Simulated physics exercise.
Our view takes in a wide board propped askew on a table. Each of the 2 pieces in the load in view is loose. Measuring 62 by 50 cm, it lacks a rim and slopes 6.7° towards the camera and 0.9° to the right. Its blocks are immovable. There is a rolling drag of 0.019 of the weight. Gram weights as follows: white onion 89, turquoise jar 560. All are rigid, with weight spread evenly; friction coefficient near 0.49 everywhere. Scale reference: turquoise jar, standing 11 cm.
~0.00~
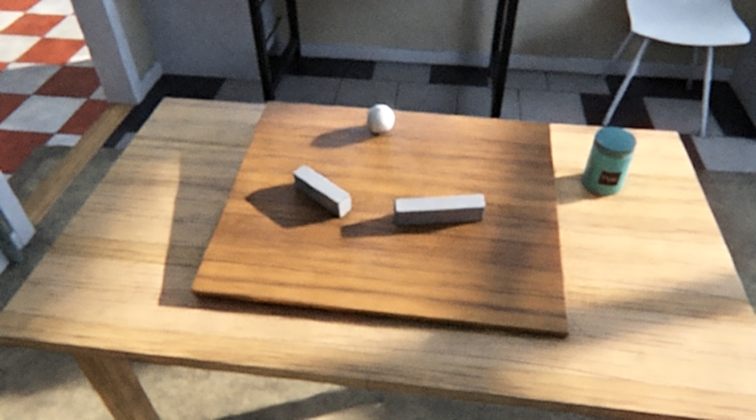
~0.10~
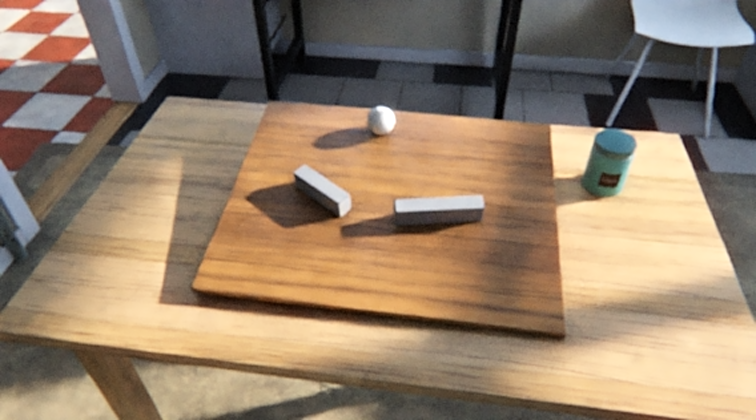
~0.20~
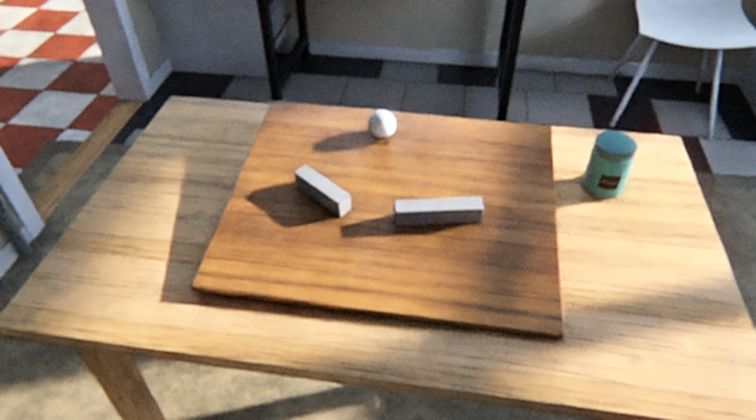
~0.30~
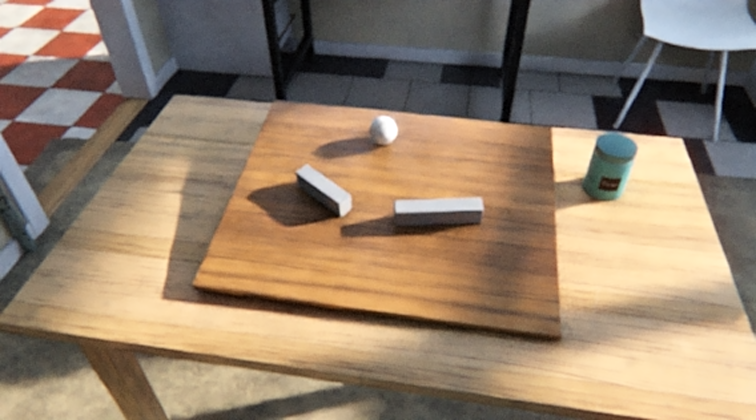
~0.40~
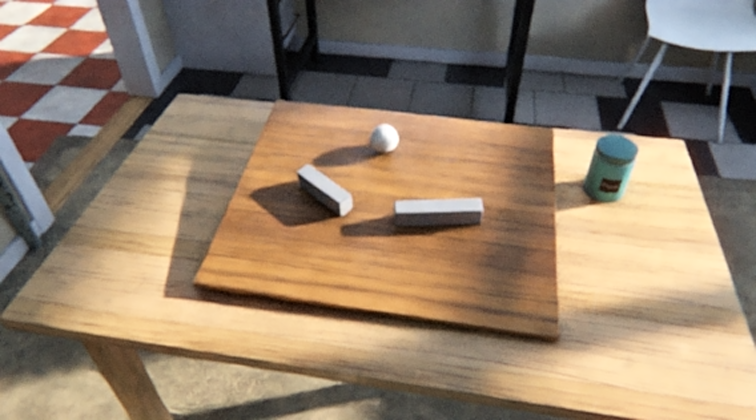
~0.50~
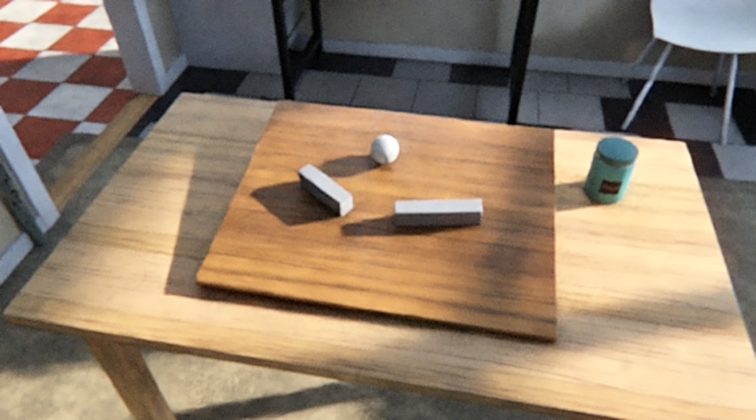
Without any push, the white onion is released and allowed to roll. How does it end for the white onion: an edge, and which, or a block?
I'd say the one nearest us.
After 0.80 s, 22 cm of board to the near edge; white onion near (380, 200).
After 1.10 s, 7 cm of board to the near edge; white onion near (343, 260).
After 1.30 s, it has gone over the near edge; white onion near (314, 329).
After 1.50 s, it has gone over the near edge.
By the end (1.6 s), it has gone over the near edge; turquoise jar in place, give or take 8 cm.
